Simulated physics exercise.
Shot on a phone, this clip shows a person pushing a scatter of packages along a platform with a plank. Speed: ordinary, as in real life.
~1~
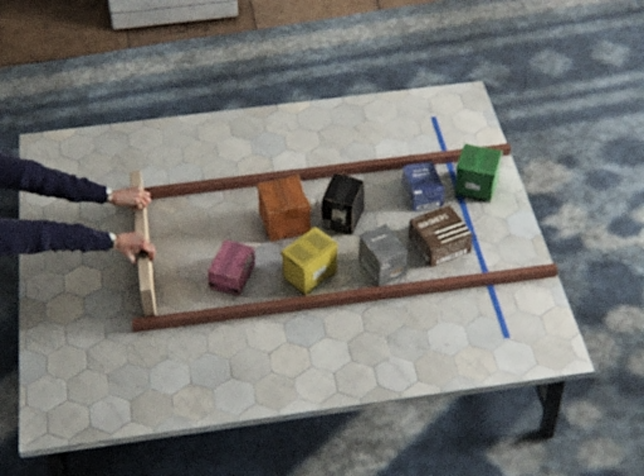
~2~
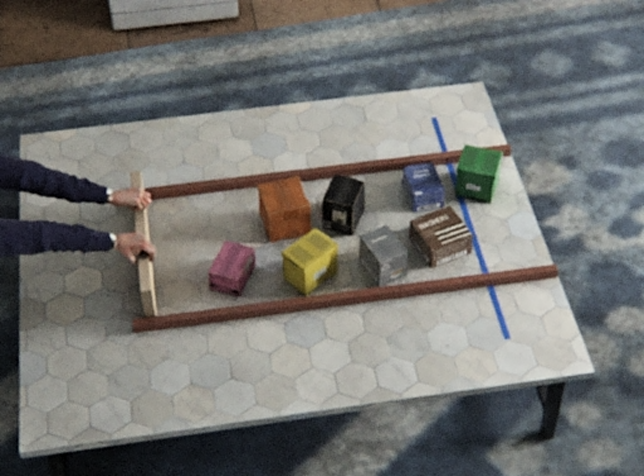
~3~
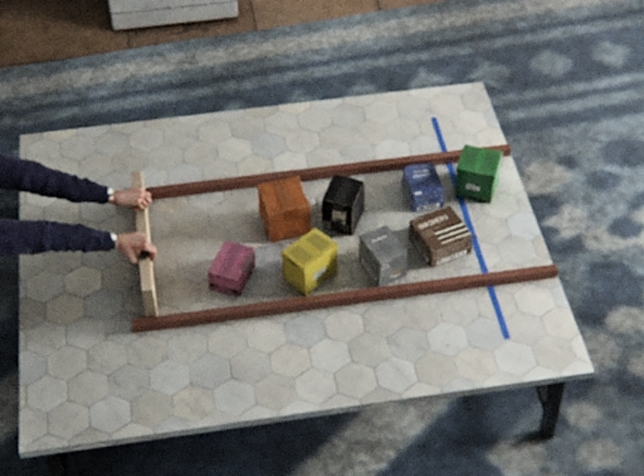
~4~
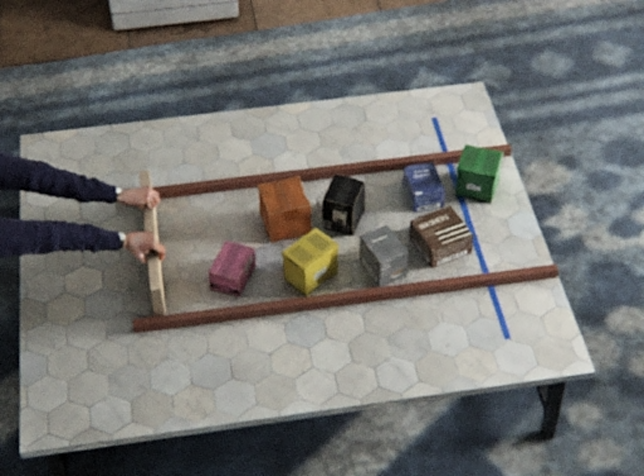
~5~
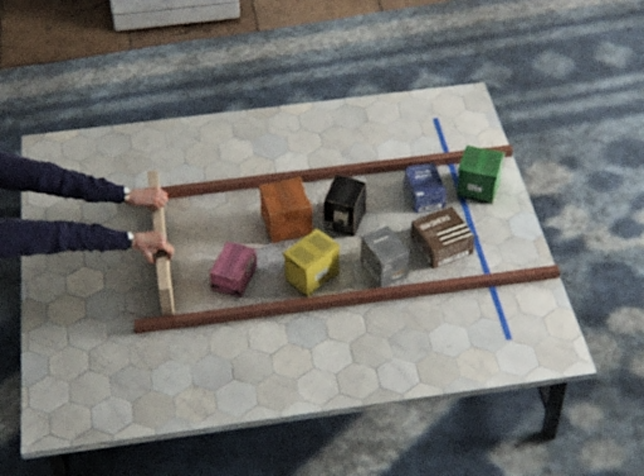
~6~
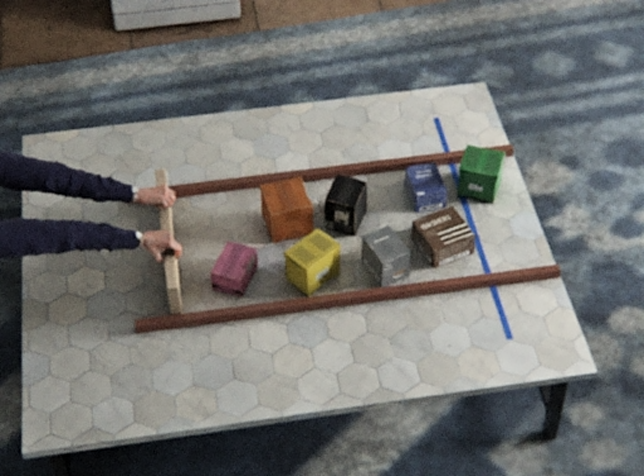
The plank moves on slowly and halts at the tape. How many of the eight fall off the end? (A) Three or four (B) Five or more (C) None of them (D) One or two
The answer is A.
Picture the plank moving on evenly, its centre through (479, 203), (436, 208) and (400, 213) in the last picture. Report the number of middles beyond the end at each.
5, 1 and 0.
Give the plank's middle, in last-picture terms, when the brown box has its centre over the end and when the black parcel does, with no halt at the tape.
For the brown box, about (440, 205); for the black parcel, about (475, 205).
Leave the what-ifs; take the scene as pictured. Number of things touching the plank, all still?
The figure is 2.
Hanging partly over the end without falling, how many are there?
Number: 2.
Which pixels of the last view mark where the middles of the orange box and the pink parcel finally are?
About (486, 186), and about (493, 232).
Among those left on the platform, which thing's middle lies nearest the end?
That would be the black parcel.
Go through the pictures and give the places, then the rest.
The first frame shows green tote (478, 173); brown box (440, 236); blue box (423, 186); plank (143, 244); tape (468, 218).
The second frame shows brown box (441, 237); black parcel (344, 205).
The third frame shows blue box (423, 187); pink parcel (232, 268).
The fourth frame shows green tote (479, 174); yellow tote (311, 263).
The fifth frame shows brown box (442, 237); orange box (286, 210).
The sixth frame shows green tote (481, 174); brown box (443, 237); blue box (425, 187); plank (168, 242); tape (470, 219).
Soon after, none off yet; green tote at rest near (481, 174); brown box at rest near (443, 237); blue box at rest near (425, 187).
After that, none off yet; green tote displaced a little near (489, 173); brown box displaced about its own width near (498, 223); blue box displaced about its own width near (450, 185).
In the end, the number that fall off is three or four; gone, grey box, blue box, brown box and green tote.
